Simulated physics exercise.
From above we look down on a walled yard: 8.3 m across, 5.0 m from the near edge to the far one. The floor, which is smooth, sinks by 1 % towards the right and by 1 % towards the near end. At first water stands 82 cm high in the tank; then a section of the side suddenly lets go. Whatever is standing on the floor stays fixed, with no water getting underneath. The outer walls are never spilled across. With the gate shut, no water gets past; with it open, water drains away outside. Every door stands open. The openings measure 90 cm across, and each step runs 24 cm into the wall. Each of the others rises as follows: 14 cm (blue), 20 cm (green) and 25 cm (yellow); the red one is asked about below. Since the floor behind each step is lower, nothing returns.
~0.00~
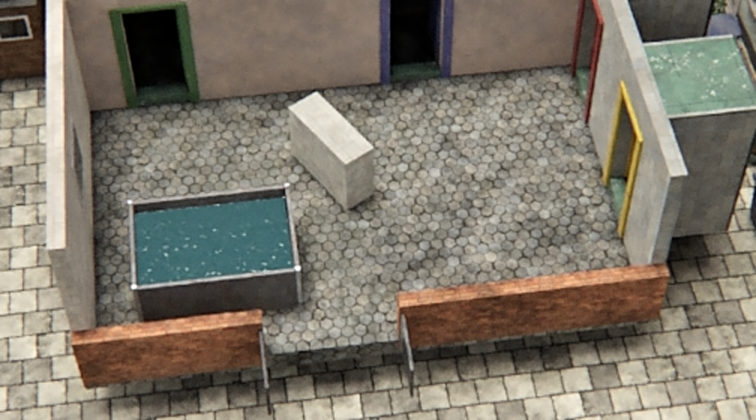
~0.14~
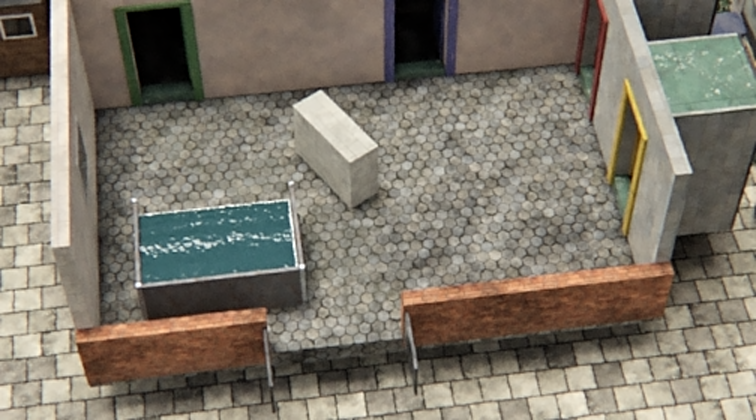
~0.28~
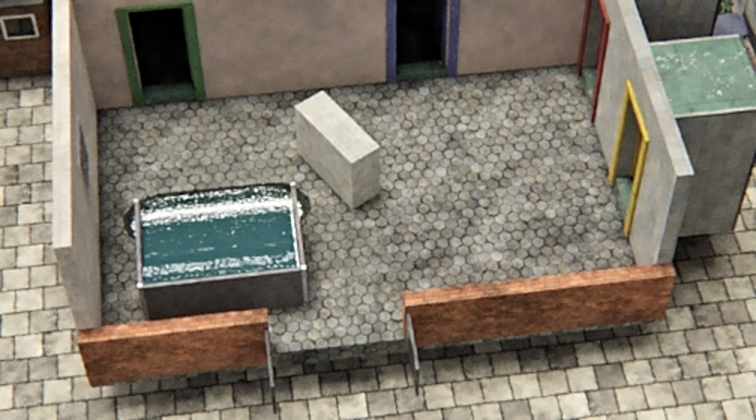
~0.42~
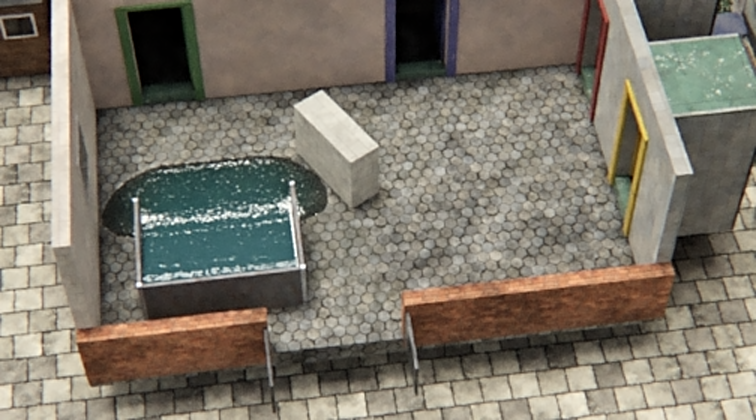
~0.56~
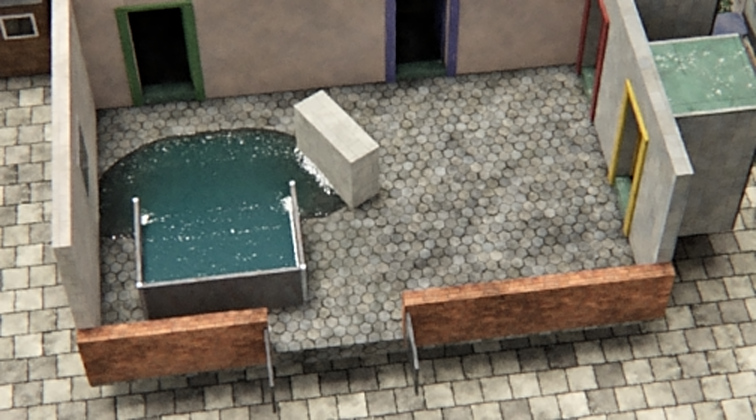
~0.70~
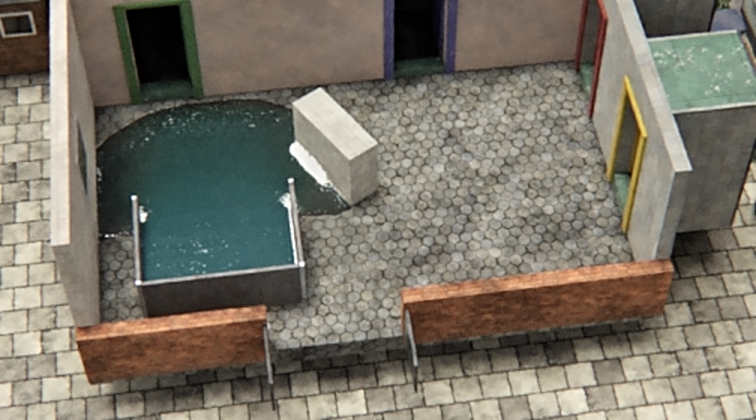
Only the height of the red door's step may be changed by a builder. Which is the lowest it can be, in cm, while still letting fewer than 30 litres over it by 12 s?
No lower than about 11.5 cm.
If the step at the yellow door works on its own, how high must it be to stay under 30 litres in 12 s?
Roughly 6.5 cm at yellow.
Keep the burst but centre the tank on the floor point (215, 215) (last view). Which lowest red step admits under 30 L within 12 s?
Then it needs to be around 15 cm high.
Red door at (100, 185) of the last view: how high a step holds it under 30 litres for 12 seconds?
Minimum: Close to 13.0 cm.
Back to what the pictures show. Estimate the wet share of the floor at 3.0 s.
Around 55 per cent of the free floor.
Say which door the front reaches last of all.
Yellow, last of all.
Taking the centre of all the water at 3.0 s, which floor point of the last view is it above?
It lies near (239, 163) in the last picture.
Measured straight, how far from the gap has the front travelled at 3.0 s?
Roughly 7.0 metres.
After 1.4 s water covers 30 % of the floor, deepest (50 cm) near (266, 95); it has not reached the red door.
After 3.0 s water covers 55 % of the floor, deepest (26 cm) near (175, 170); 2 cm at the red door, 0 litres in over its 22 cm step.
After 12.0 s water covers 95 % of the floor, deepest (11 cm) near (645, 294); 8 cm at the red door, 0 litres in over its 22 cm step.
At the red door as built, the water arrived by 3.0 s and peaked near 18 cm at 3.4 s.
With a step of 9.5 cm, 58 litres would have come in within the 12 s; with 13 cm, 16 litres. So under 30 litres takes about 11.5 cm.
